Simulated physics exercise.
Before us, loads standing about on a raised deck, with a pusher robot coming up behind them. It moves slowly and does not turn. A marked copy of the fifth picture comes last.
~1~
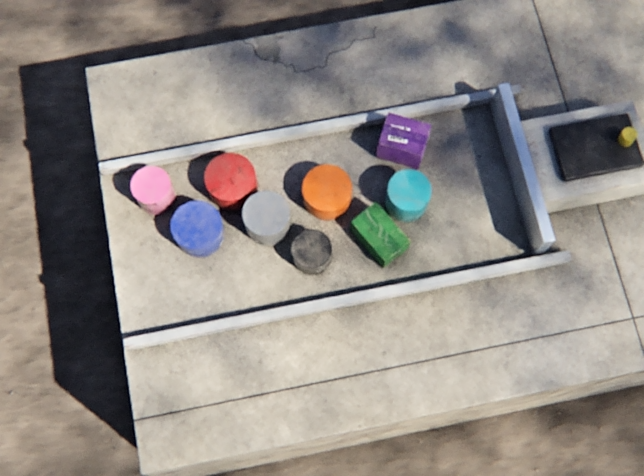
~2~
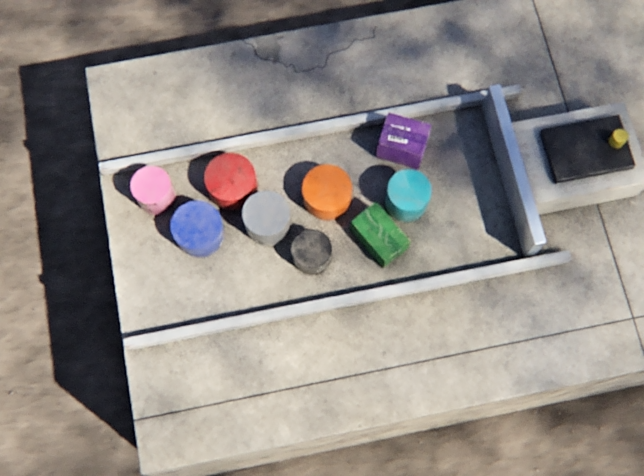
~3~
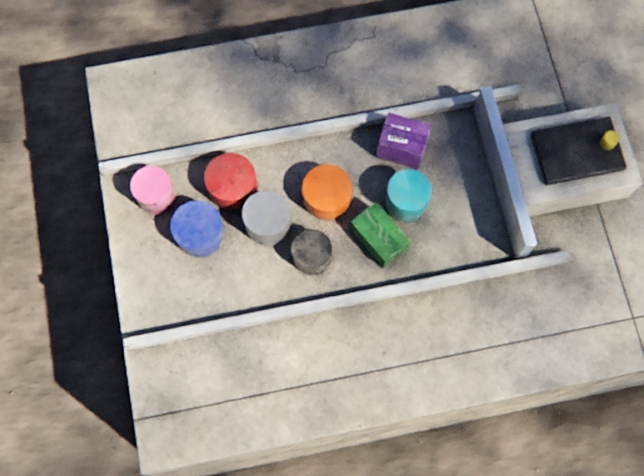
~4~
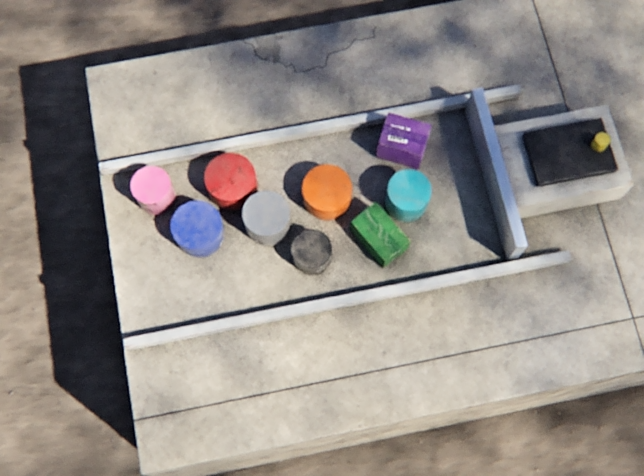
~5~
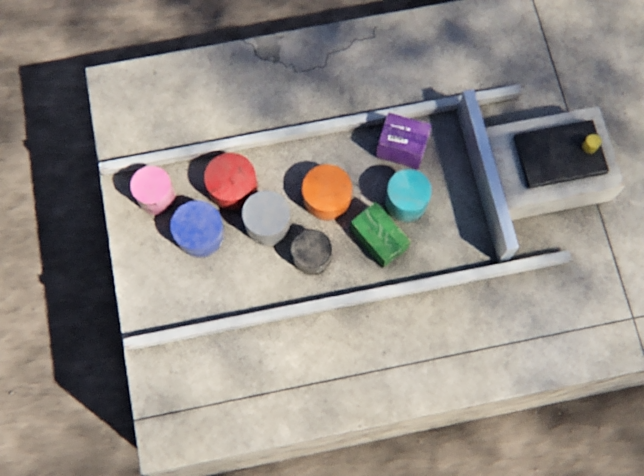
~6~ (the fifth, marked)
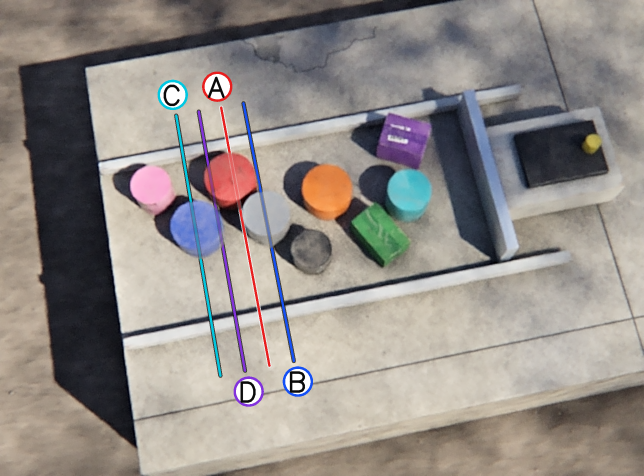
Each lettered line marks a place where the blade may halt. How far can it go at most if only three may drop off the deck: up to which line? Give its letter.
Line C.
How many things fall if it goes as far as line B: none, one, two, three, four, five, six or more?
By then, none.
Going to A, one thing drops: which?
It is the blue pail.
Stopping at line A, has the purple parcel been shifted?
By then, yes.
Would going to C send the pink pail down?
Yes.
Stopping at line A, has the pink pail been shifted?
Yes.
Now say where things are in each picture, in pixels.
The first frame shows robot (590, 148); blue pail (198, 229); grey pail (267, 219).
The second frame shows robot (582, 149); orange canister (327, 193).
The third frame shows robot (572, 151); pink pail (154, 191).
The fourth frame shows robot (564, 153); black pail (312, 253).
The fifth frame shows robot (555, 155); purple parcel (403, 141); blue pail (198, 229); grey pail (267, 219).
On the marked copy, A at (244, 231); B at (268, 226); C at (197, 240); D at (221, 235).
With C. Early on, robot (451, 175); purple parcel (344, 162); green box (357, 247).
Further on, robot (347, 195); blue pail (127, 239); grey pail (172, 252).
At the end, robot (264, 211); grey pail over the edge; pink pail over the edge; three fallen.
As for the rest, A is within the limit but short; B is within the limit but short; D is within the limit but short.
